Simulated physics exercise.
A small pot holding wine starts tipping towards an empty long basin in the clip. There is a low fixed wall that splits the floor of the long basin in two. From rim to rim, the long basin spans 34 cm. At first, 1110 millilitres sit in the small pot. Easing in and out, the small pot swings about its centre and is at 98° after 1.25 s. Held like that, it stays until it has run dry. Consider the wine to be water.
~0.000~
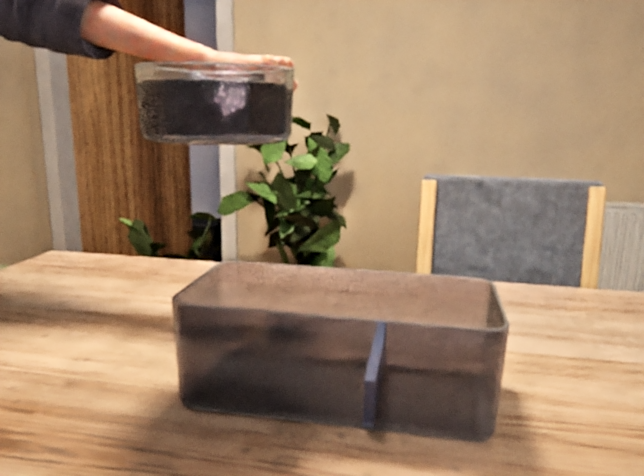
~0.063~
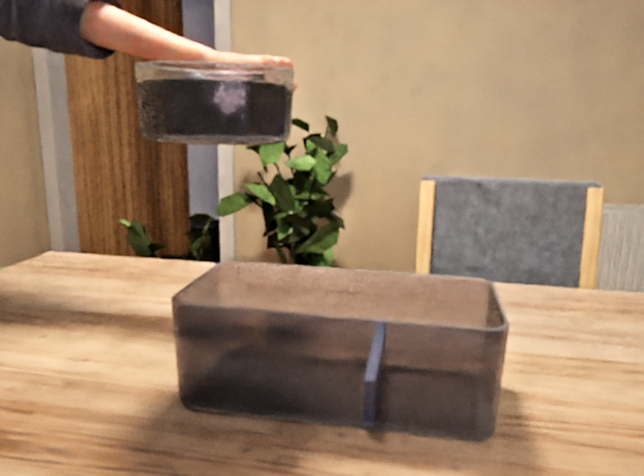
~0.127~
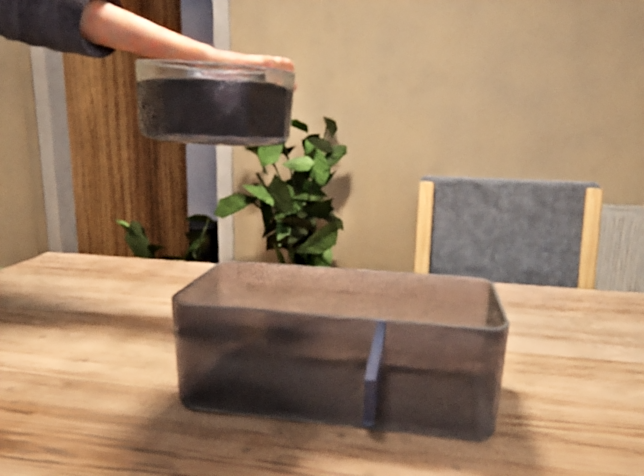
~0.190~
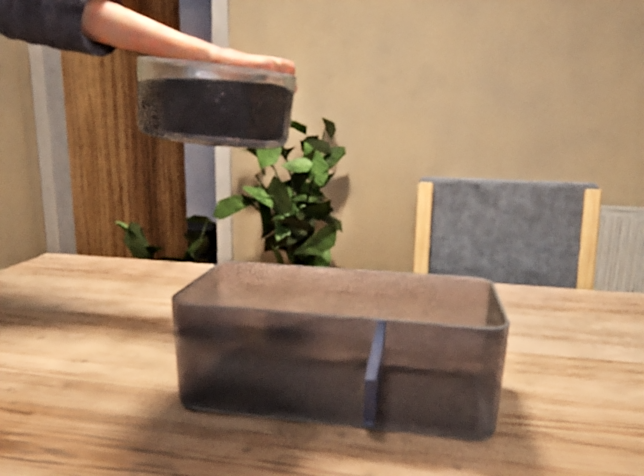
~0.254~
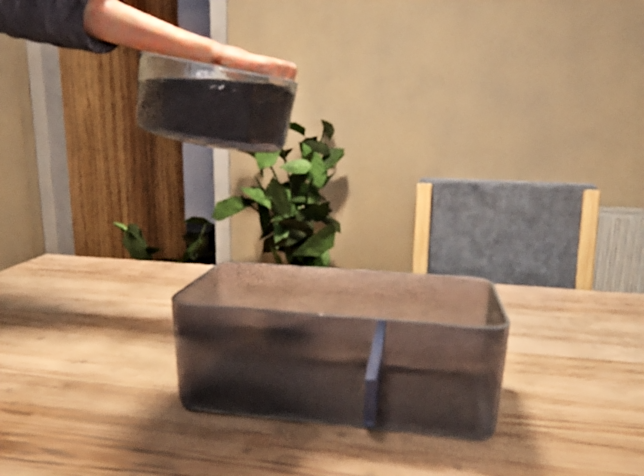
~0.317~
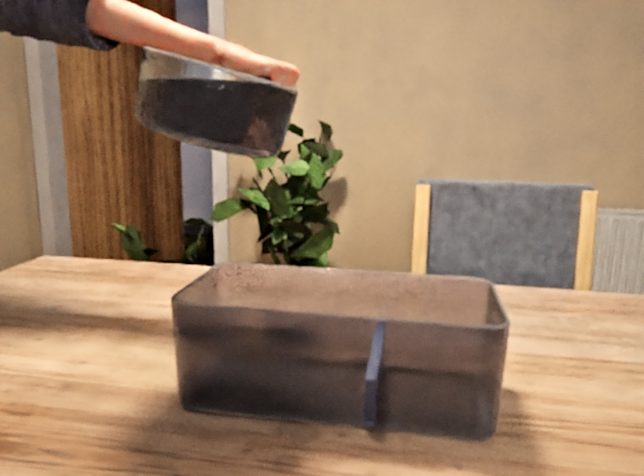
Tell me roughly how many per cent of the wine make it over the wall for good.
Roughly 35 per cent make it over.
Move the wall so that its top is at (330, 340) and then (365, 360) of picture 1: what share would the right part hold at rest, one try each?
One try each: Around 75 percent and then around 50 percent.
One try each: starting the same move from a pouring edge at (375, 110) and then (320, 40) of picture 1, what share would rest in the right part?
Try 1: 80 %; try 2: 65 %.
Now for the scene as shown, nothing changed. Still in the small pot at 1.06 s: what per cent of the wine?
About 10 % is still there.
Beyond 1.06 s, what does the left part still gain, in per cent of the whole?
I'd put it at some 22 percent.
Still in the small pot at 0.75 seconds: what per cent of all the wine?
I'd put it near 50 percent.
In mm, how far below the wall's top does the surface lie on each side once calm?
Noted: Left near 30 mm, right near 30 mm.
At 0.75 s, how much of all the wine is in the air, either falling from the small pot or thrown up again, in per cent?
About 38 per cent.
By 0.75 s the tilt is 64° and 50 per cent is still to pour, 9 is left of the wall and 3 right of it.
By 1.06 s the tilt is 93° and 11 per cent is still to pour, 42 is left of the wall and 34 right of it.
By 1.39 s the tilt is 98° and 1 per cent is still to pour, 60 is left of the wall and 35 right of it.
By 1.75 s the tilt is 98° and 0 per cent is still to pour, 63 is left of the wall and 35 right of it.
At rest 64 per cent lies left of the wall, 35 right of it and 2 outside.
